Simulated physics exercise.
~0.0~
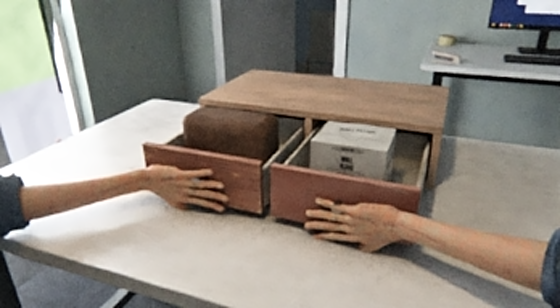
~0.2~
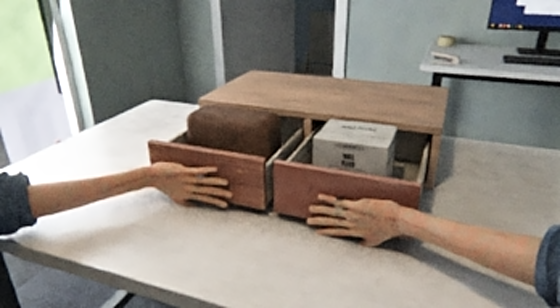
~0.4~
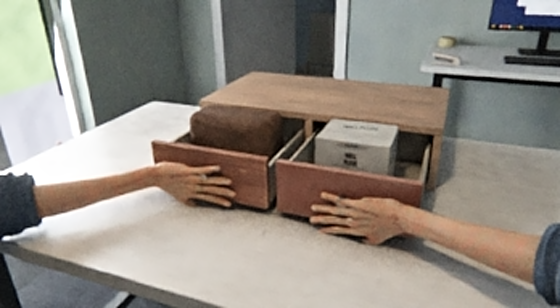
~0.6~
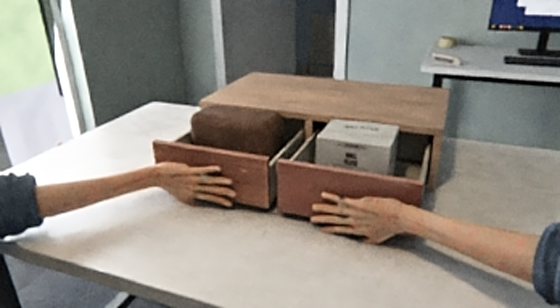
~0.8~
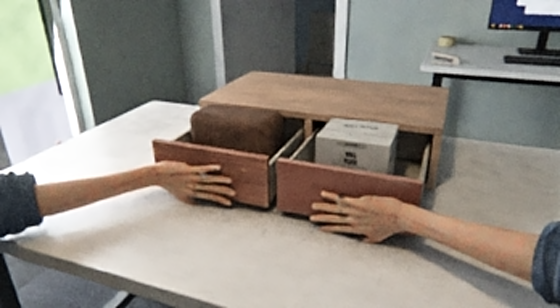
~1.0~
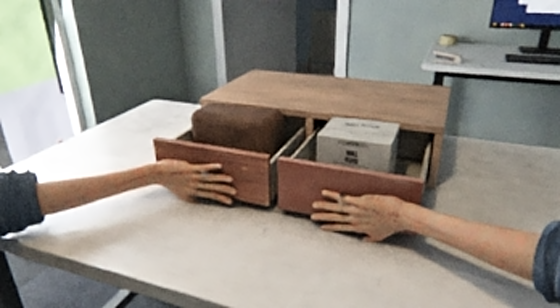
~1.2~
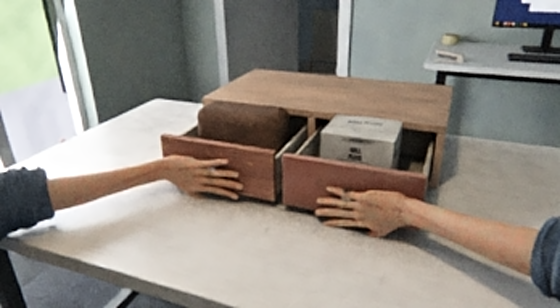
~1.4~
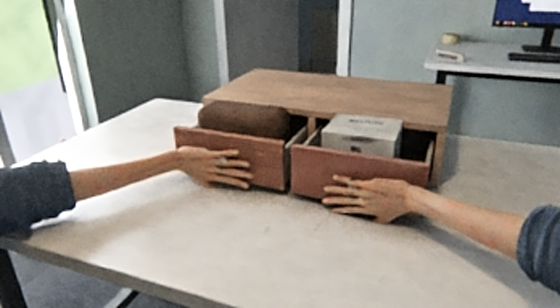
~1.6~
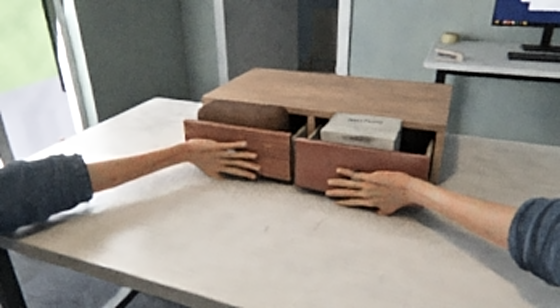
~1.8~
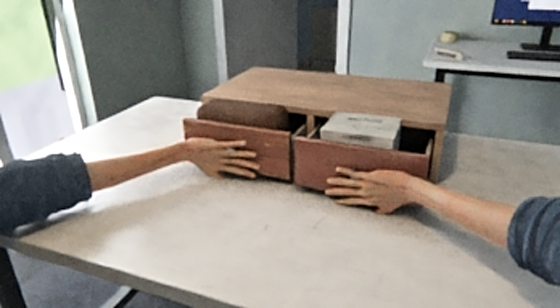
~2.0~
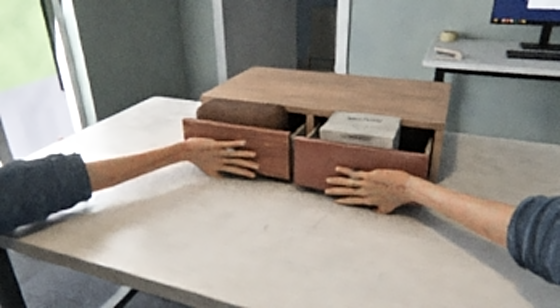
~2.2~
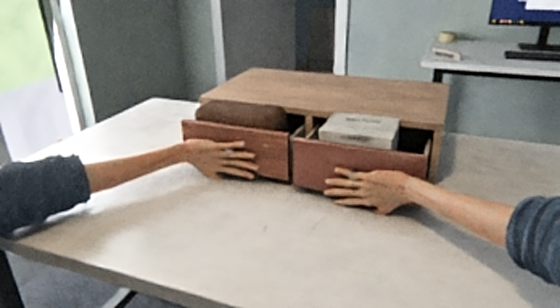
On a pale table, two hands push both filled drawers inward, leaving them ajar.
